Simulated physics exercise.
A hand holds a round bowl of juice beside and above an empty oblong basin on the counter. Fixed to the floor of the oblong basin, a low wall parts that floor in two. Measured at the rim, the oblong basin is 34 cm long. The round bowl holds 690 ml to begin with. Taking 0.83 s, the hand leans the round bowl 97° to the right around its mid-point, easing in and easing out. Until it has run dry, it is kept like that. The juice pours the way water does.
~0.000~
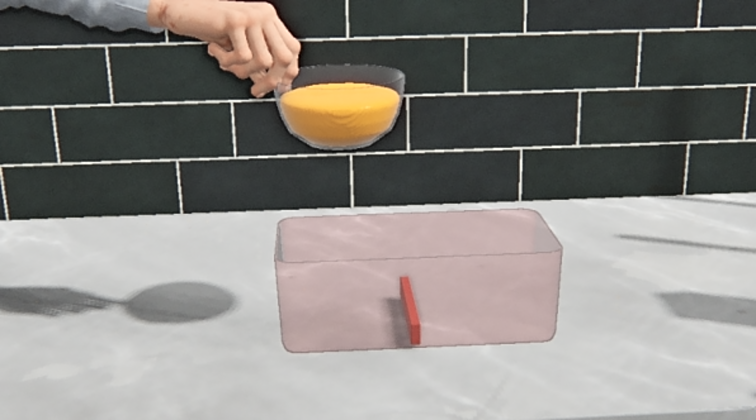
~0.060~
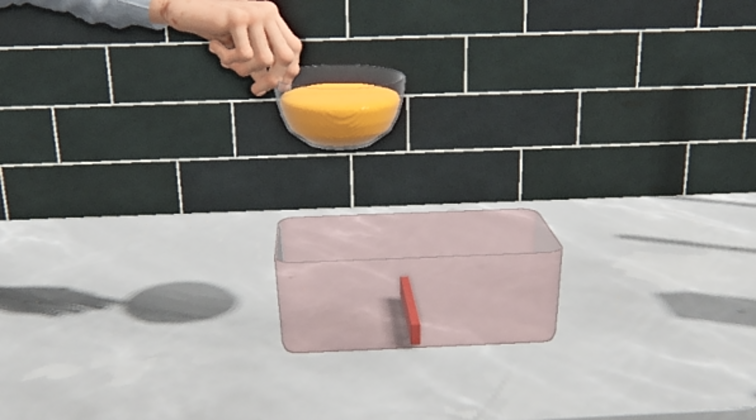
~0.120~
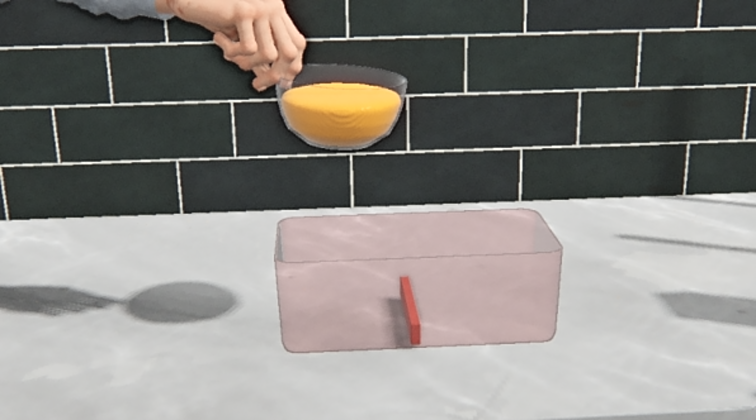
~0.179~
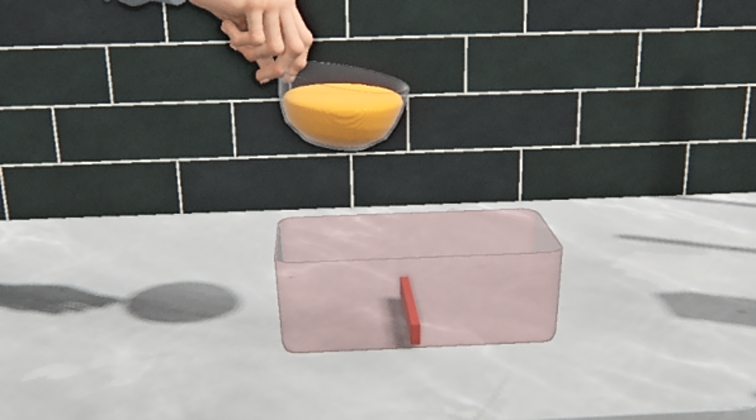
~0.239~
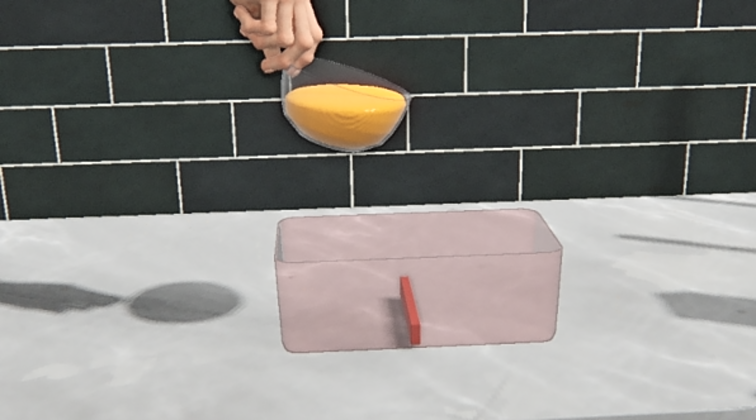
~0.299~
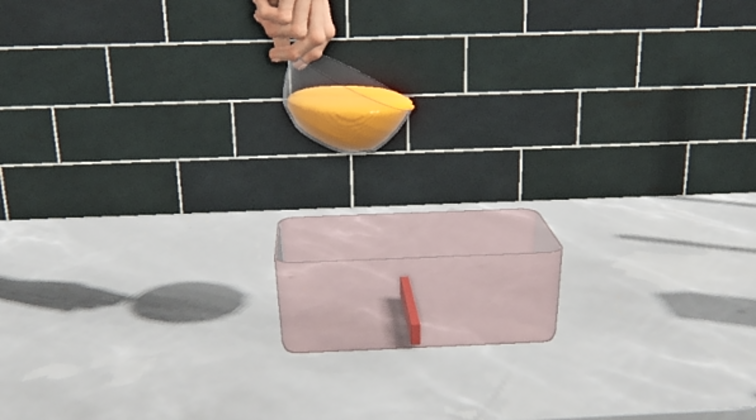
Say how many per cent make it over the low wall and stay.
About 83 per cent makes it over and stays.
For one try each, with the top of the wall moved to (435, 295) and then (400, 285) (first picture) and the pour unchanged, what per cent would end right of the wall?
Respectively close to 75 and 95 %.
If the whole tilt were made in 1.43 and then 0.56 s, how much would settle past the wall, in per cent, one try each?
I'd expect close to 90 per cent and then close to 80 per cent.
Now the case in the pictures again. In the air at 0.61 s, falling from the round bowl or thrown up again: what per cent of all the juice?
Near 44 per cent at that time.
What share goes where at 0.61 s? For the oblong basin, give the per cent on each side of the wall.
Some 0 per cent left and 22 right.
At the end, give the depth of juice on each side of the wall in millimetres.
Final levels - left approx 4 mm, right approx 22 mm.
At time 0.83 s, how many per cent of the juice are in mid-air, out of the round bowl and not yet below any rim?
Close to 10 %.
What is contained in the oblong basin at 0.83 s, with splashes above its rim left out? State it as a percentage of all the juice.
Some 84 percent of the total.
By 0.61 s the tilt is 81° and 35 per cent is still to pour, 0 is left of the wall and 22 right of it.
By 0.83 s the tilt is 97° and 5 per cent is still to pour, 8 is left of the wall and 77 right of it.
By 1.07 s the tilt is 97° and 0 per cent is still to pour, 14 is left of the wall and 84 right of it.
By 1.33 s the tilt is 97° and 0 per cent is still to pour, 15 is left of the wall and 84 right of it.
At rest 16 per cent lies left of the wall, 83 right of it and 1 outside.
